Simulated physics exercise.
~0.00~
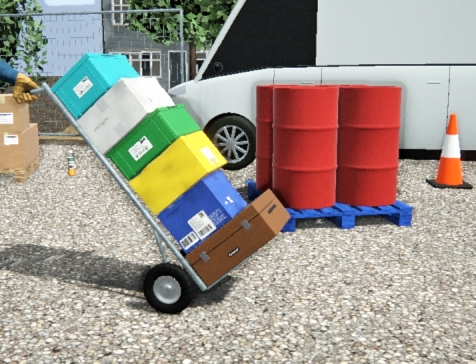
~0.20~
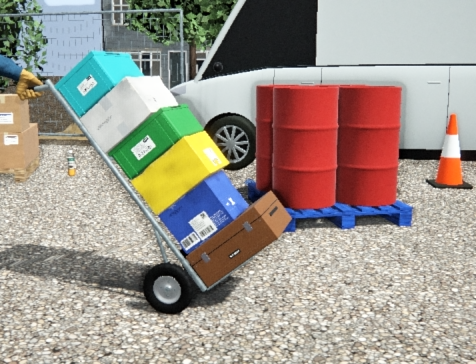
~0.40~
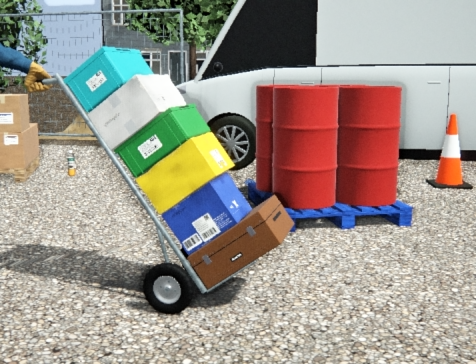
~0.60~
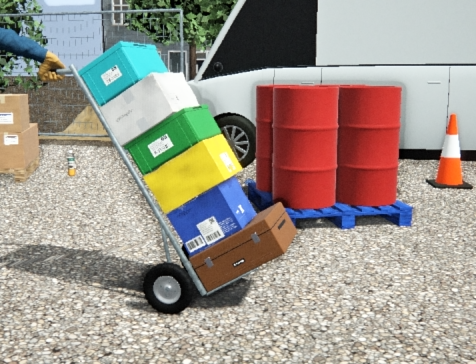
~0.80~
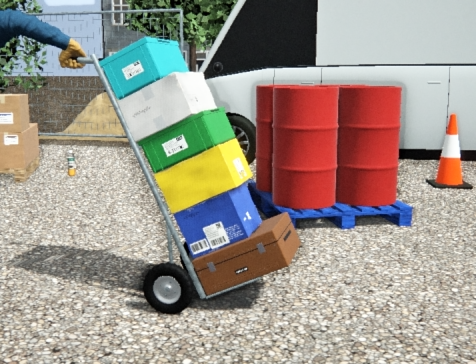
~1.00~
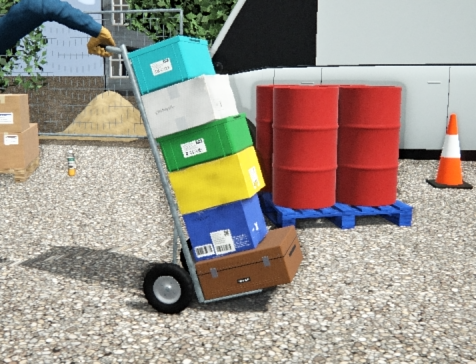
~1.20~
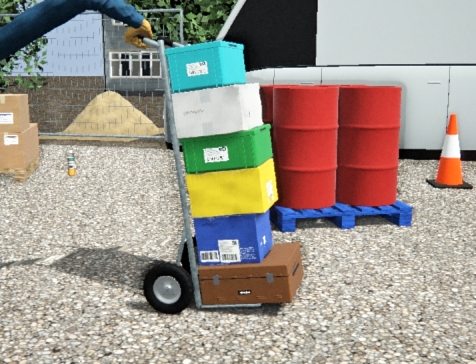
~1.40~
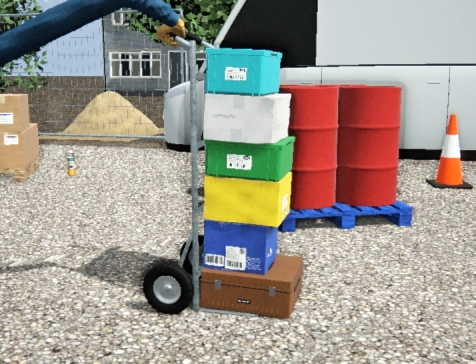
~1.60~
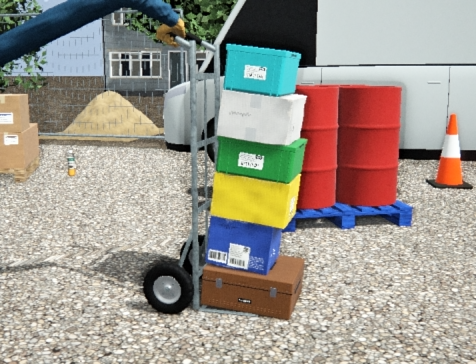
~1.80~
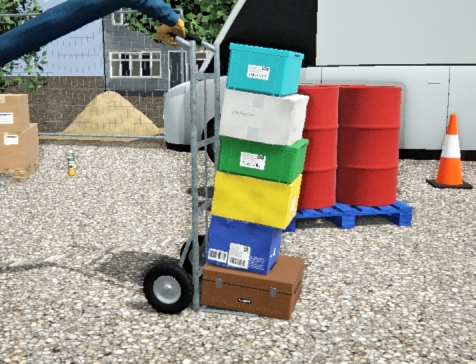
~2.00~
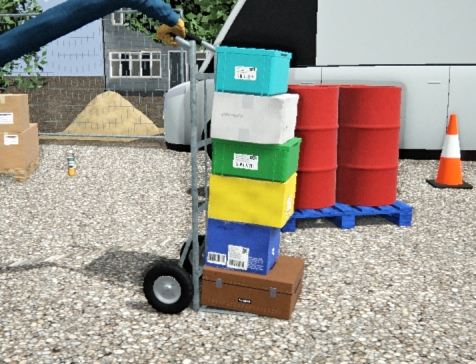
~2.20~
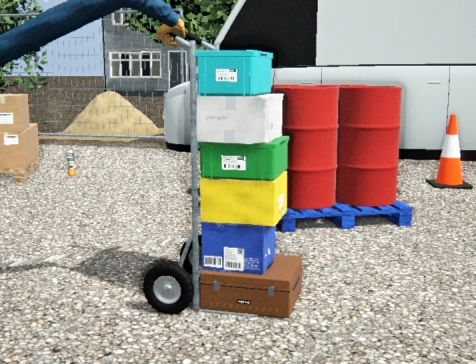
A sack truck stacked with six colourful boxes and cases was raised from a backward lean to upright by a gloved hand on gravel; the upper boxes tipped slightly right, away from its frame, then settled back, with everything still stacked.
